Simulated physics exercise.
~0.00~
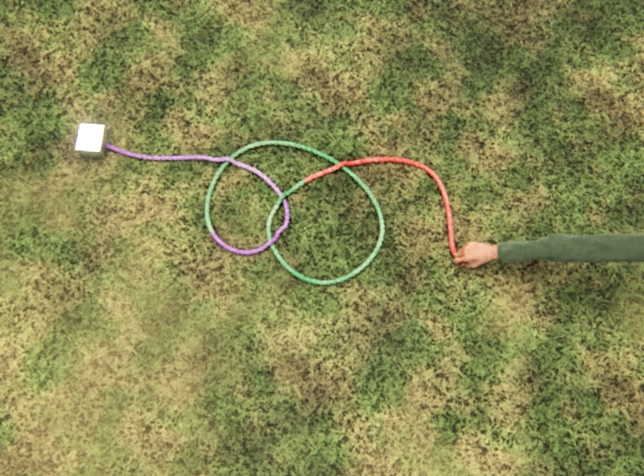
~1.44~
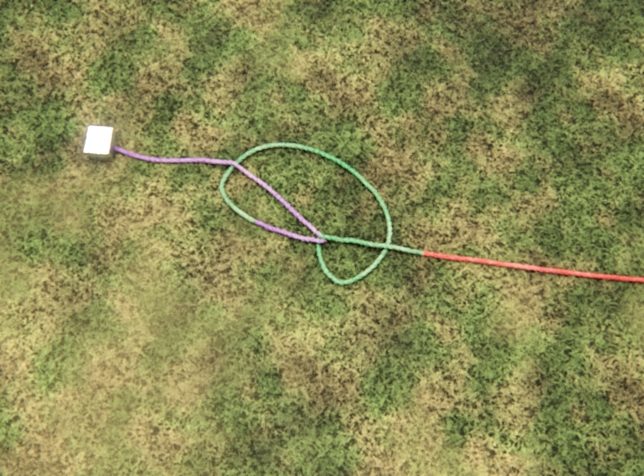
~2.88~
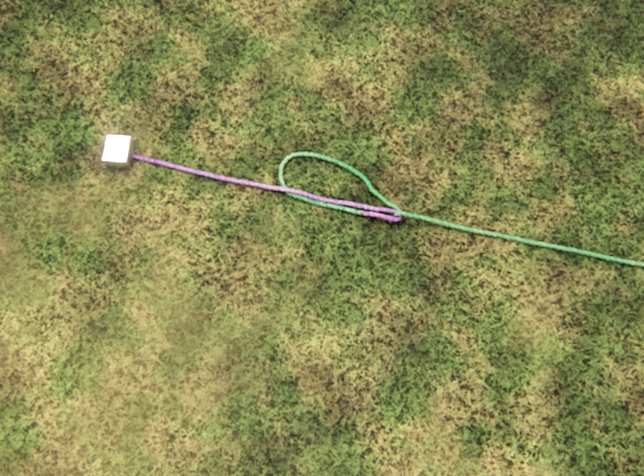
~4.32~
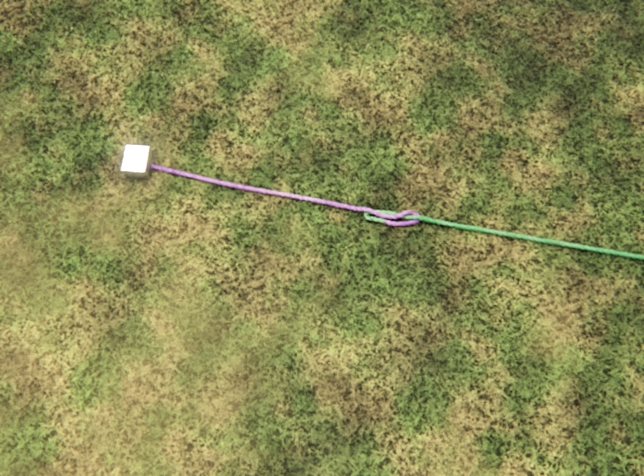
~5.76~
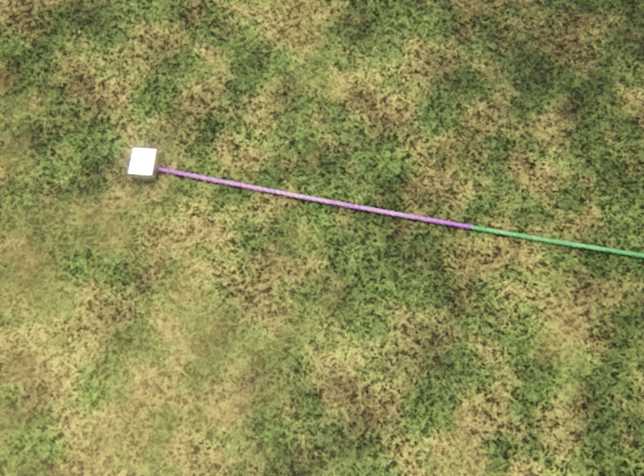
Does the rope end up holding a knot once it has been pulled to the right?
No, the loops slip out completely and the rope ends up running straight with no knot in view.
